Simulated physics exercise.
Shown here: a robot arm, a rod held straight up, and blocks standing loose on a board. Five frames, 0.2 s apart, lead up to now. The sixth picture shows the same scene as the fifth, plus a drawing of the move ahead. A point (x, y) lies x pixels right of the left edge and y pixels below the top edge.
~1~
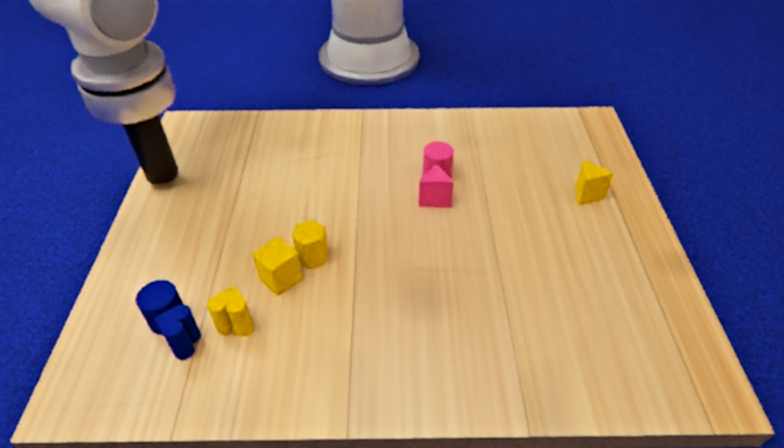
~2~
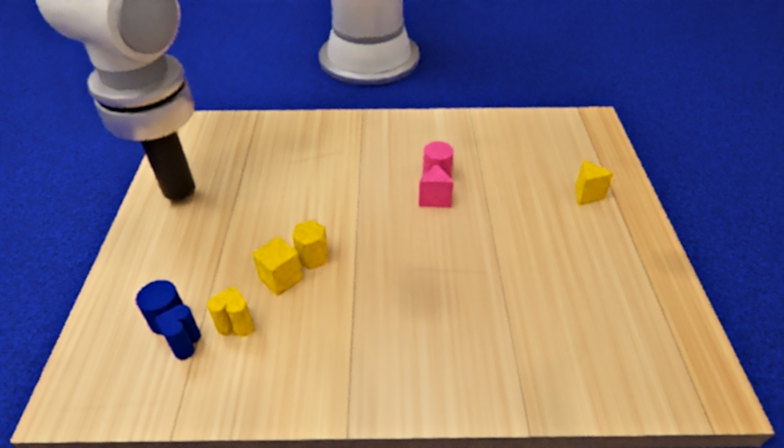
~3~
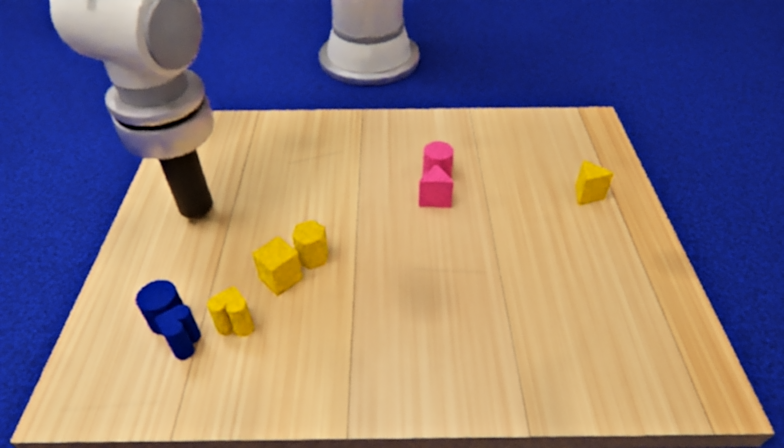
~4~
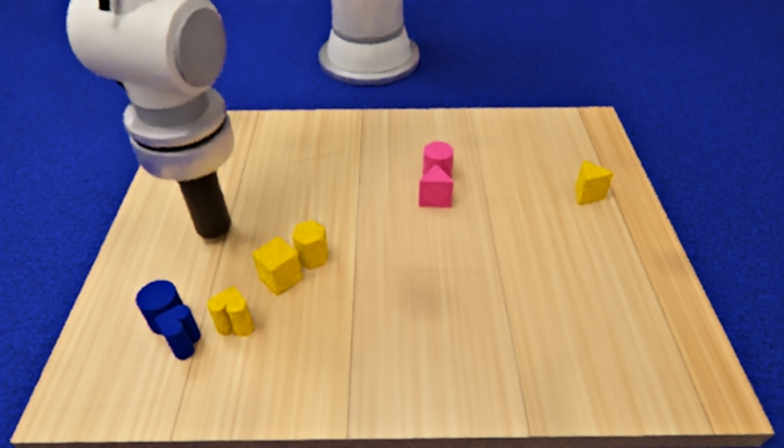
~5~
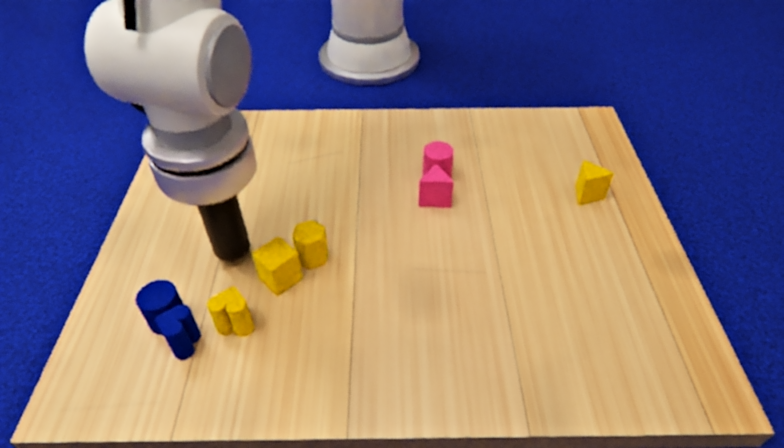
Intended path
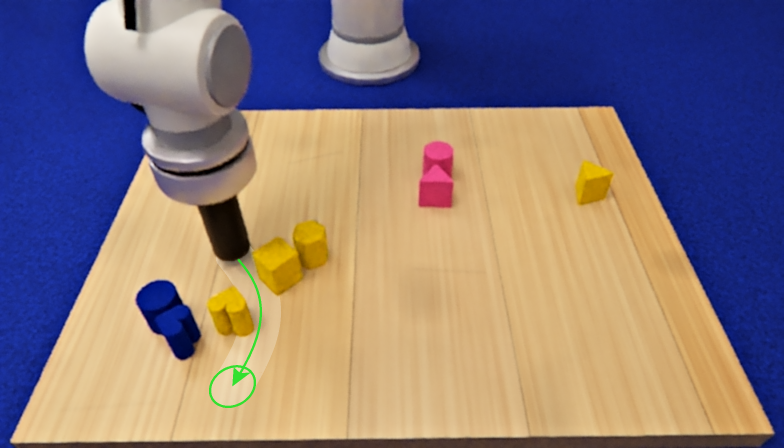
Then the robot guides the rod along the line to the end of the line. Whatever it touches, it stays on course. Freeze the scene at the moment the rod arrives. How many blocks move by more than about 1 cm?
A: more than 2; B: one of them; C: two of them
C
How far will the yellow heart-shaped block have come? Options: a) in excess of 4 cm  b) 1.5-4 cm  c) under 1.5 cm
b: 1.5-4 cm.
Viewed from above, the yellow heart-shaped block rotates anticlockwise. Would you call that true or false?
That claim is false.
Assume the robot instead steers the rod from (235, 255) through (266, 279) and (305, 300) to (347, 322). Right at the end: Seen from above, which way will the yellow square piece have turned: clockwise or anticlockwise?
The sense of turning is anti-clockwise.
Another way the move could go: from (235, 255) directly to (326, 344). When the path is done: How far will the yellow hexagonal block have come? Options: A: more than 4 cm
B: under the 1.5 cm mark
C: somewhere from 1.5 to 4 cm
Correct choice: B.
The drawn path runs from (235, 255) through (257, 289) and (258, 334) to (233, 386).
The first path, step by step. One third of the way, rod (255, 282); yellow square piece (287, 259), turned 50° anticlockwise.
Two thirds of the way, rod (255, 327); yellow heart-shaped block (212, 320), turned 35° clockwise; yellow square piece (289, 261), turned 60° anticlockwise.
At the end, rod (230, 379); yellow heart-shaped block (206, 324), turned 50° clockwise; yellow square piece (289, 261), turned 60° anticlockwise; yellow hexagonal block not moved.
